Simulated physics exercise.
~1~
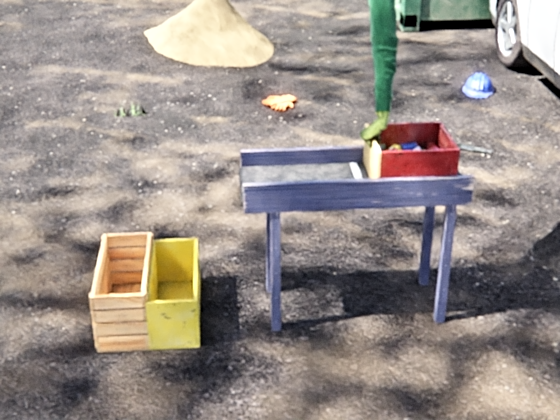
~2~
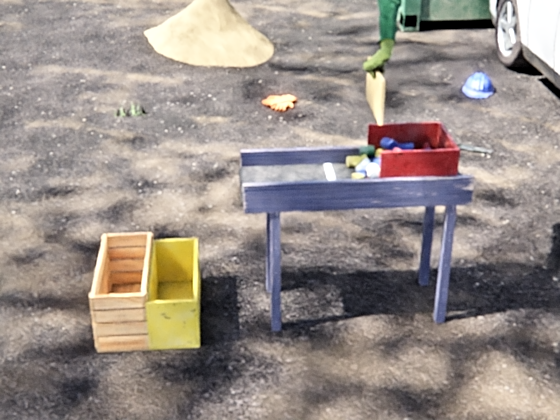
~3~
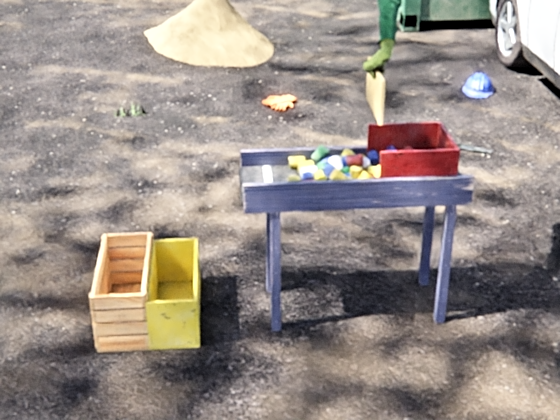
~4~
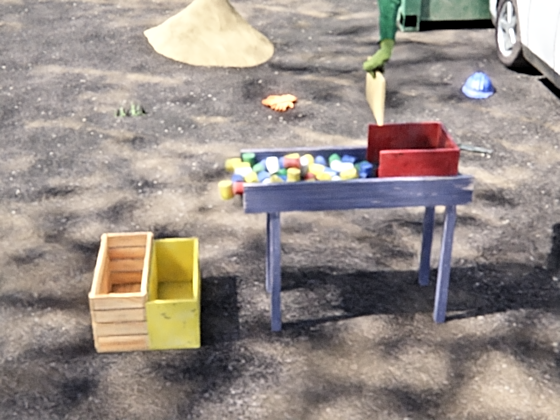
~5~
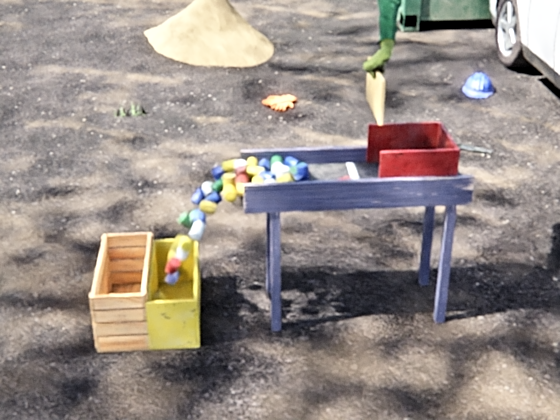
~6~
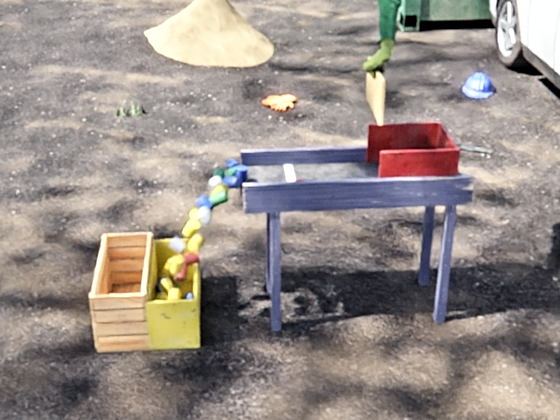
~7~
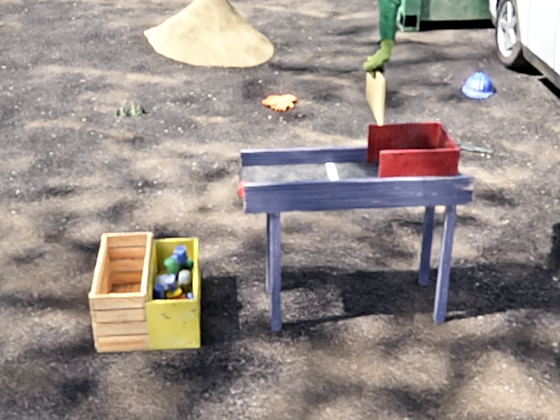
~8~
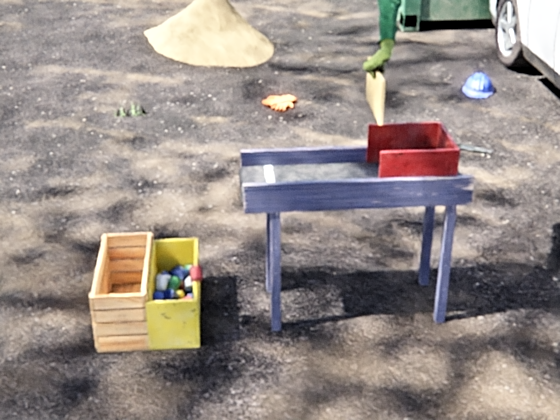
A figure in green, only partly seen at the top, holds a pale gate against a red pen on a blue-grey table with a belt, viewed from slightly above on sunlit, shadow-dappled dark ground. A yellow bin and a wooden box stand at lower left, with a sand heap, a blue hat-like object and part of a white vehicle behind. The gate lifts, and small colourful pieces ride left out of the pen along the belt. They spill off the left end in a tumbling stream into the yellow bin. Finally the belt is empty, the pieces rest in the yellow bin, and the wooden box stays empty.
